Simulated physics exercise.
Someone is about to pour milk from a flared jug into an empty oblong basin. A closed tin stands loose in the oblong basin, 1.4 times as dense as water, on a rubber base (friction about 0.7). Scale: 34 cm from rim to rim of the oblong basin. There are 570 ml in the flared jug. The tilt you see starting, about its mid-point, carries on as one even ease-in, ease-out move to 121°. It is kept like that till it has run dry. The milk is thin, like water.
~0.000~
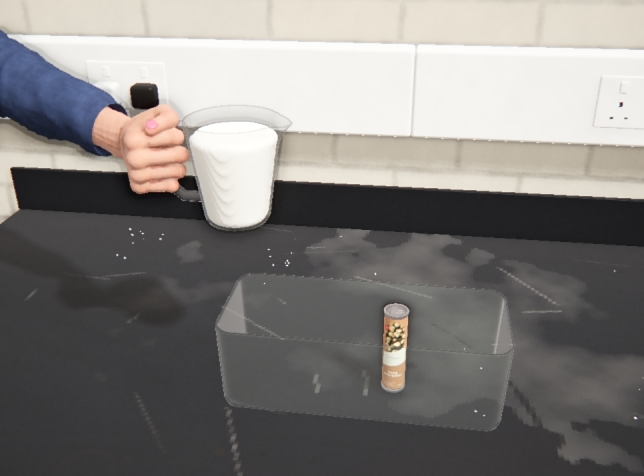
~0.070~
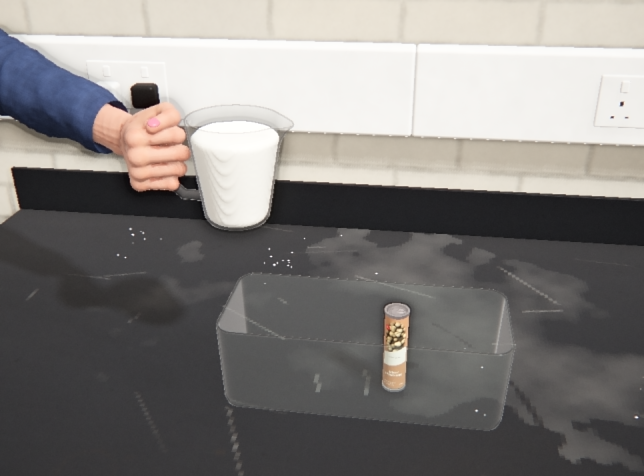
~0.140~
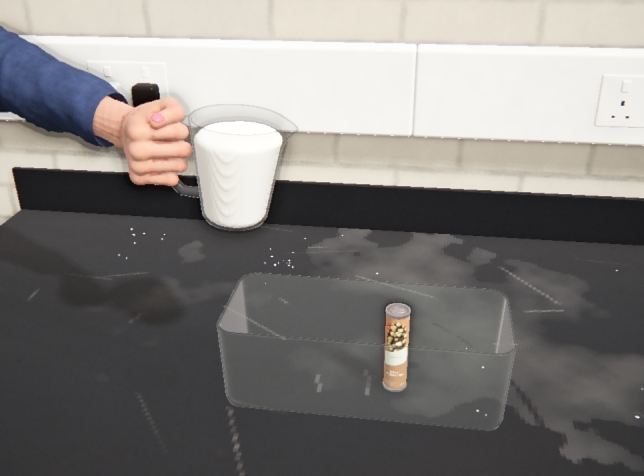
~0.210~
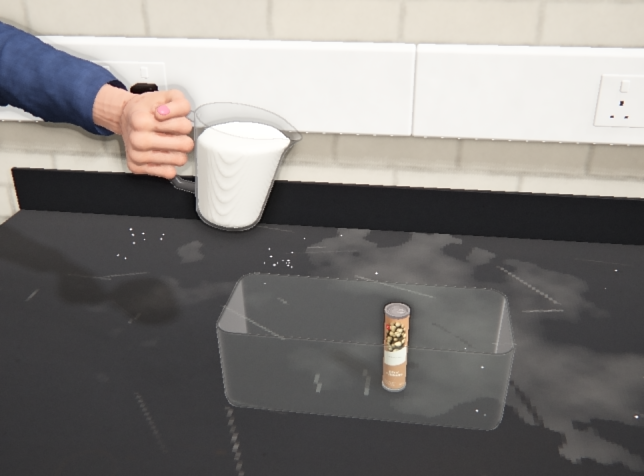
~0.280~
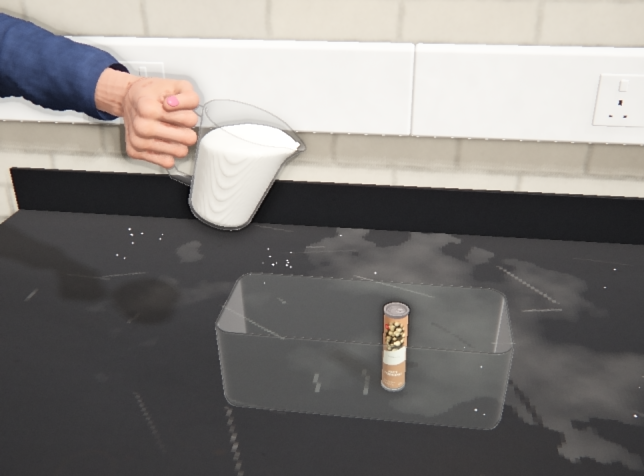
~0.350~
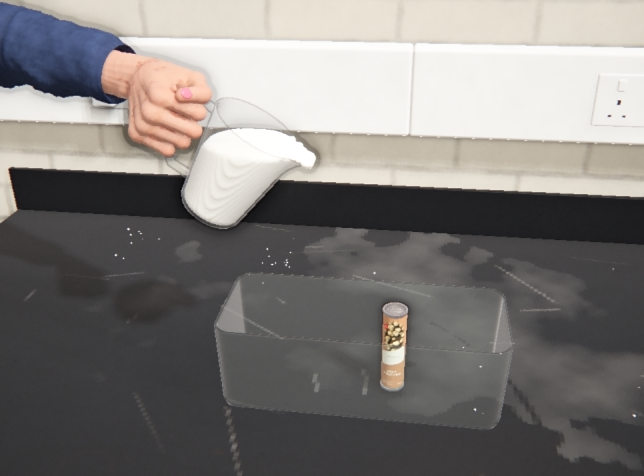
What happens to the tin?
The tin stays up.
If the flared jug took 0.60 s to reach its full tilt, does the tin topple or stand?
The tin stays up.
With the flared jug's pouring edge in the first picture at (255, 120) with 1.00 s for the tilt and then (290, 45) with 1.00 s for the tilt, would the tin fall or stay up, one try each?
First it stays up; then it falls.
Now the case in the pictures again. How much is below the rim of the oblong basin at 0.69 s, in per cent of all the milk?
Near 24 in a hundred.
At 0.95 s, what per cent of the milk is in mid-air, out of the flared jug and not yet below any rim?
Near 10 in a hundred.
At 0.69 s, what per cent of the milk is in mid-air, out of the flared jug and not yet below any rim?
Near 30 in a hundred.
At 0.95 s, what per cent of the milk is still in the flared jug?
Near 2 in a hundred.
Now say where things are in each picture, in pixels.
It leans 0°; its right rim is at (292, 123); the milk meets the walls at (193, 131) and (278, 135); the oblong basin's rim runs from (228, 302) to (509, 323); the tin's top is at (396, 314), in the first picture.
It leans 1°; its right rim is at (294, 124); the milk meets the walls at (195, 131) and (280, 136), in the second picture.
It leans 6°; its right rim is at (298, 129); the milk meets the walls at (198, 130) and (283, 138), in the third picture.
It leans 13°; its right rim is at (302, 137); the milk meets the walls at (201, 132) and (289, 139), in the fourth picture.
It leans 22°; its right rim is at (306, 148); the milk meets the walls at (204, 136) and (300, 143), in the fifth picture.
It leans 33°; its right rim is at (309, 163); the milk meets the walls at (200, 148) and (305, 154); 2 per cent is over the edge, in the sixth picture.
Then, 0.69 s in, the tilt is 95° and 46 per cent is still to pour; the tin stands where it began.
Then, 0.95 s in, the tilt is 120° and 2 per cent is still to pour; the tin stands where it began.
Then, 1.21 s in, the tilt is 121° and 0 per cent is still to pour; the tin stands where it began.
Then, 1.50 s in, the tilt is 121° and 0 per cent is still to pour; the tin stands where it began.
Finally, the tin stands where it began.
